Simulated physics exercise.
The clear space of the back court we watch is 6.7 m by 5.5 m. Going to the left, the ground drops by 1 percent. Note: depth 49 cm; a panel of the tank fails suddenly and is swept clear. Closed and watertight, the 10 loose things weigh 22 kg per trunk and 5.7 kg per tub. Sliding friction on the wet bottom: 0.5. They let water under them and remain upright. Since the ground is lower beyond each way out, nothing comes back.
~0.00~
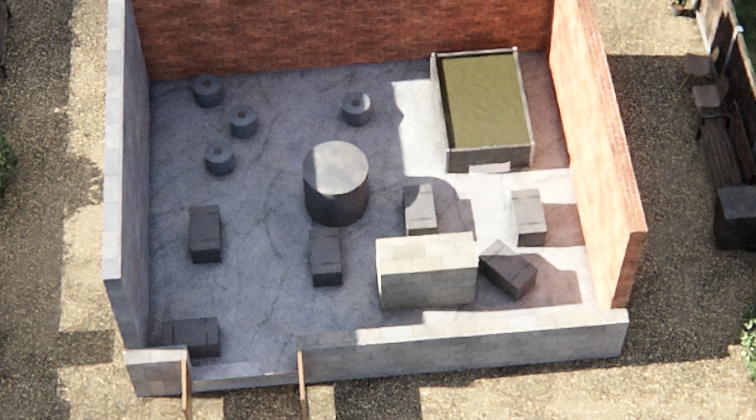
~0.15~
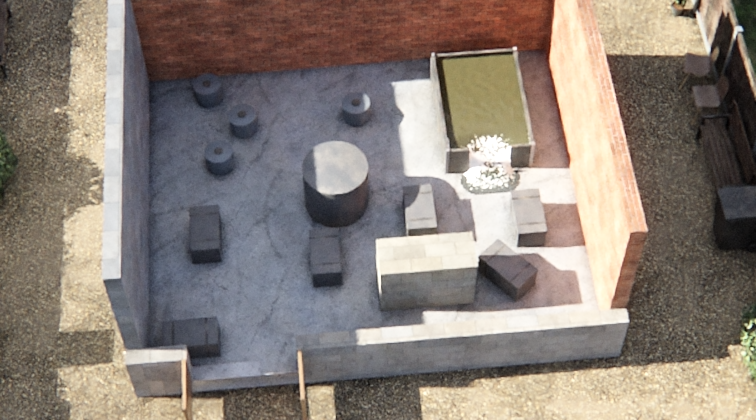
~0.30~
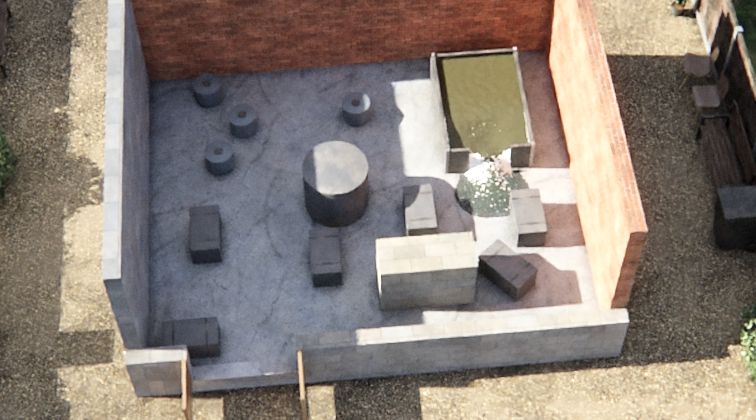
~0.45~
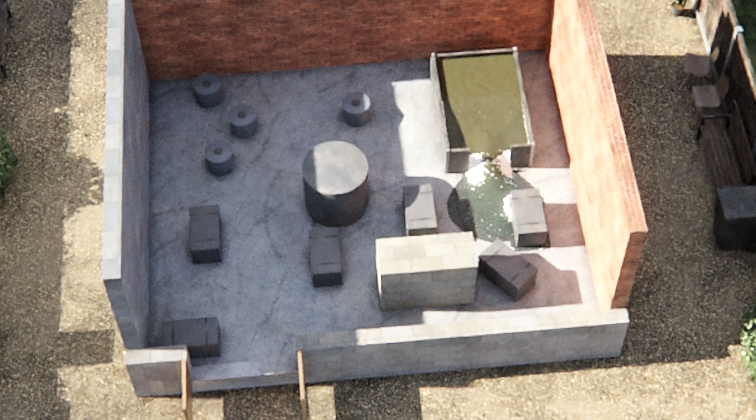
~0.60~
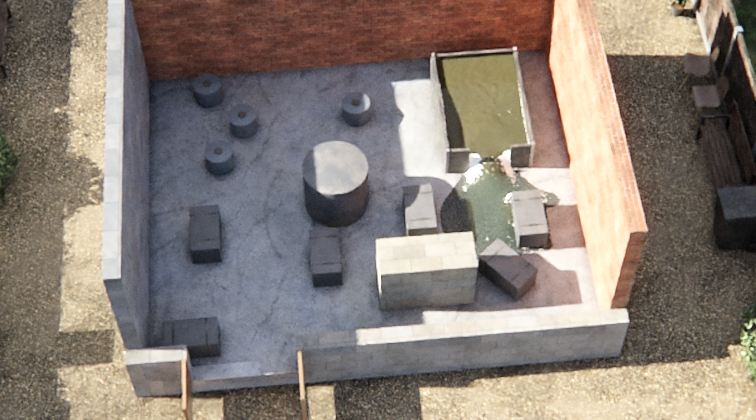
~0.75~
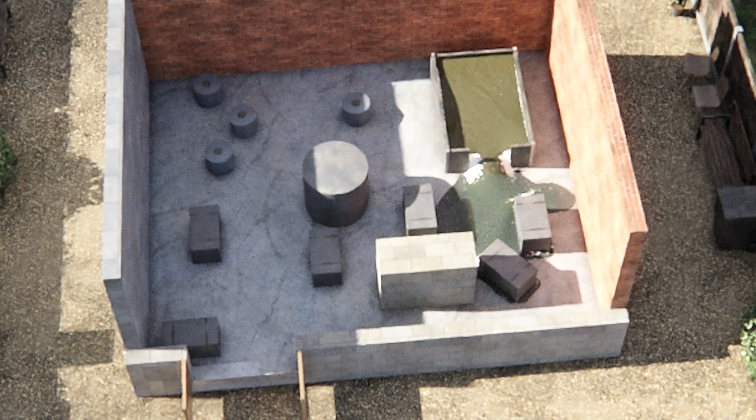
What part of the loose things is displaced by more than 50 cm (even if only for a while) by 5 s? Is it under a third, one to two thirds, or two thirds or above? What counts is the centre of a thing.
I predict short of one in three.
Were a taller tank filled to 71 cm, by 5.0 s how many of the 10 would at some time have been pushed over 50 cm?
That would give 4.
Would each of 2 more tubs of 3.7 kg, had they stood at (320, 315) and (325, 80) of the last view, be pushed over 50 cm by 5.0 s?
Outcome: Breaks the threshold first, stays within second.
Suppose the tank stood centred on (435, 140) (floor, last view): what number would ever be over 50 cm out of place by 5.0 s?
That would give 3.
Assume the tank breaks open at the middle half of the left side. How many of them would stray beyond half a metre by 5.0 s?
That gives 4 of them.
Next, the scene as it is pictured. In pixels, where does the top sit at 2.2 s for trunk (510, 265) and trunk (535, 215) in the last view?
(509, 309) and (582, 280), roughly.
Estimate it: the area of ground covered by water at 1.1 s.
Wet area: Approx. 7.0 m2.
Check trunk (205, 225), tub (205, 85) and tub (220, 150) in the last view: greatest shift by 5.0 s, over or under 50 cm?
First falling below it, second falling below it, third falling below it.
After 1.1 s 0 of 10 are over 50 cm from their spots; 0 afloat.
After 2.2 s 2 of 10 are over 50 cm from their spots; 2 afloat.
After 3.5 s 2 of 10 are over 50 cm from their spots; 1 afloat.
After 5.0 s 2 of 10 are over 50 cm from their spots, and 2 have been at some point; 1 afloat.
